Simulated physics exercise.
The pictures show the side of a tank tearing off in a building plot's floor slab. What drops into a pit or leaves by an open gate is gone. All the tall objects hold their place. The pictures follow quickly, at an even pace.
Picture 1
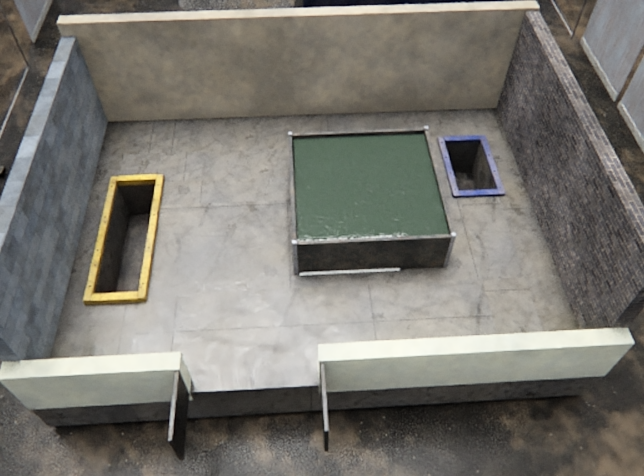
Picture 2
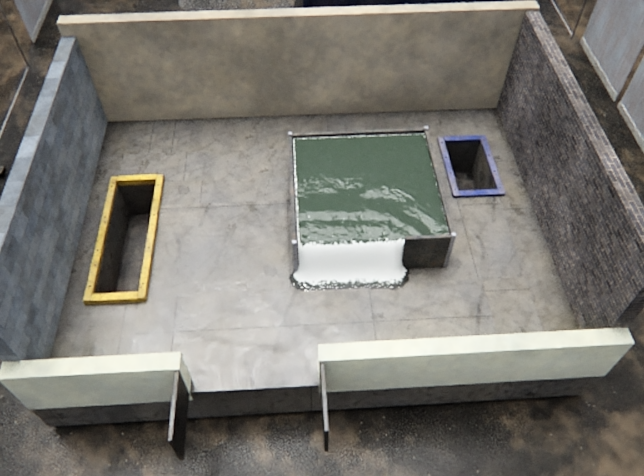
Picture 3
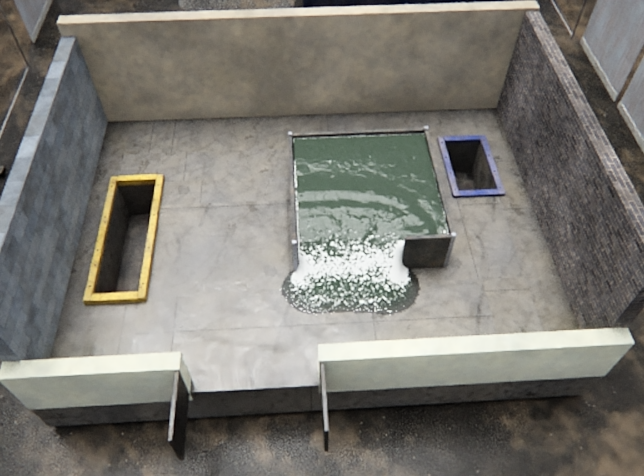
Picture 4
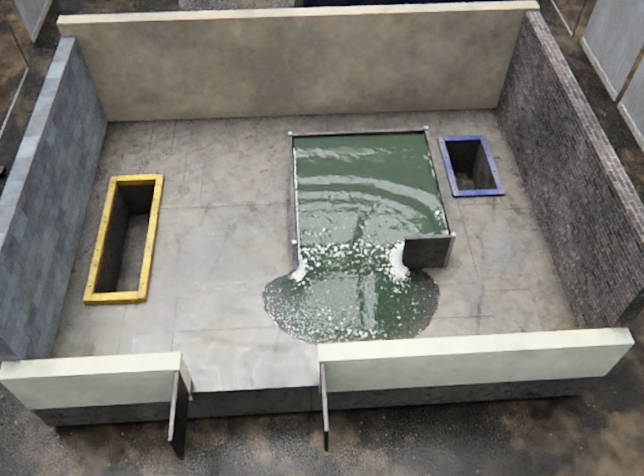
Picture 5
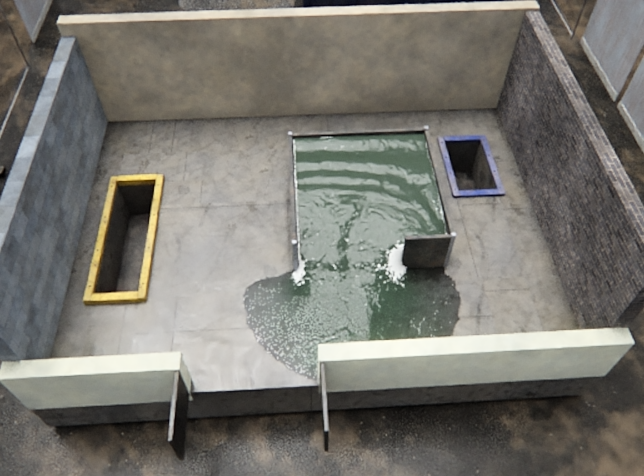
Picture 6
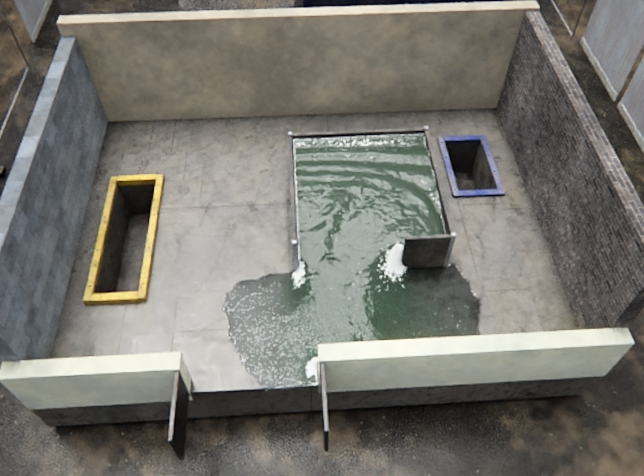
Green water bursts from the left part of a square tank's near side, foaming white at first, then spreads across the grey floor in a widening, rippling sheet that reaches the near wall. The tank stands right of centre in a walled, roofless enclosure, seen from high above by a still camera. A yellow-rimmed pit lies at left, a smaller blue-rimmed one at right, and an open gate in the pale near wall.
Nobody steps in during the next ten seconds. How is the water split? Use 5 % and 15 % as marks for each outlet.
In the end: The gate takes over 15 %; the blue pit takes between 5 and 15 %; the yellow pit takes under 5 %.
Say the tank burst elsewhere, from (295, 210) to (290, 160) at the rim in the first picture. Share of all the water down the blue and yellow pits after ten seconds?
Per cent: Blue 0, yellow 35.
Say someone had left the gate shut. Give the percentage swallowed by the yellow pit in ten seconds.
Roughly, in per cent: Yellow 6.
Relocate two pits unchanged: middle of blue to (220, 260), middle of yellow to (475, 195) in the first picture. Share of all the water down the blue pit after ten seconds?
Roughly, in per cent: Blue 0.
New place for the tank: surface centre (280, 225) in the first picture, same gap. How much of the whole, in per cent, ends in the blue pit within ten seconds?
Roughly, in per cent: Blue 0.
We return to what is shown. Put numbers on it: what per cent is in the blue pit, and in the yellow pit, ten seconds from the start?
Roughly 8 per cent, then 0 per cent.
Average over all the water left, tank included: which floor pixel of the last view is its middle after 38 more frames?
I would point to (365, 251).
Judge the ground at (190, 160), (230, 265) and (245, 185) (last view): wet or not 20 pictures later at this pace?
In turn: Not flooded, no water, free of water.
A moment on, water covers 20 % of the floor; the gate 3 %, the blue pit 0 %, the yellow pit 0 %.
Next, water covers 30 % of the floor; the gate 10 %, the blue pit 0 %, the yellow pit 0 %.
Then, water covers 45 % of the floor; the gate 20 %, the blue pit 0 %, the yellow pit 0 %.
Later, water covers 65 % of the floor; the gate 28 %, the blue pit 4 %, the yellow pit 0 %.
In the end, water covers 95 % of the floor; the gate 34 %, the blue pit 7 %, the yellow pit 0 %.
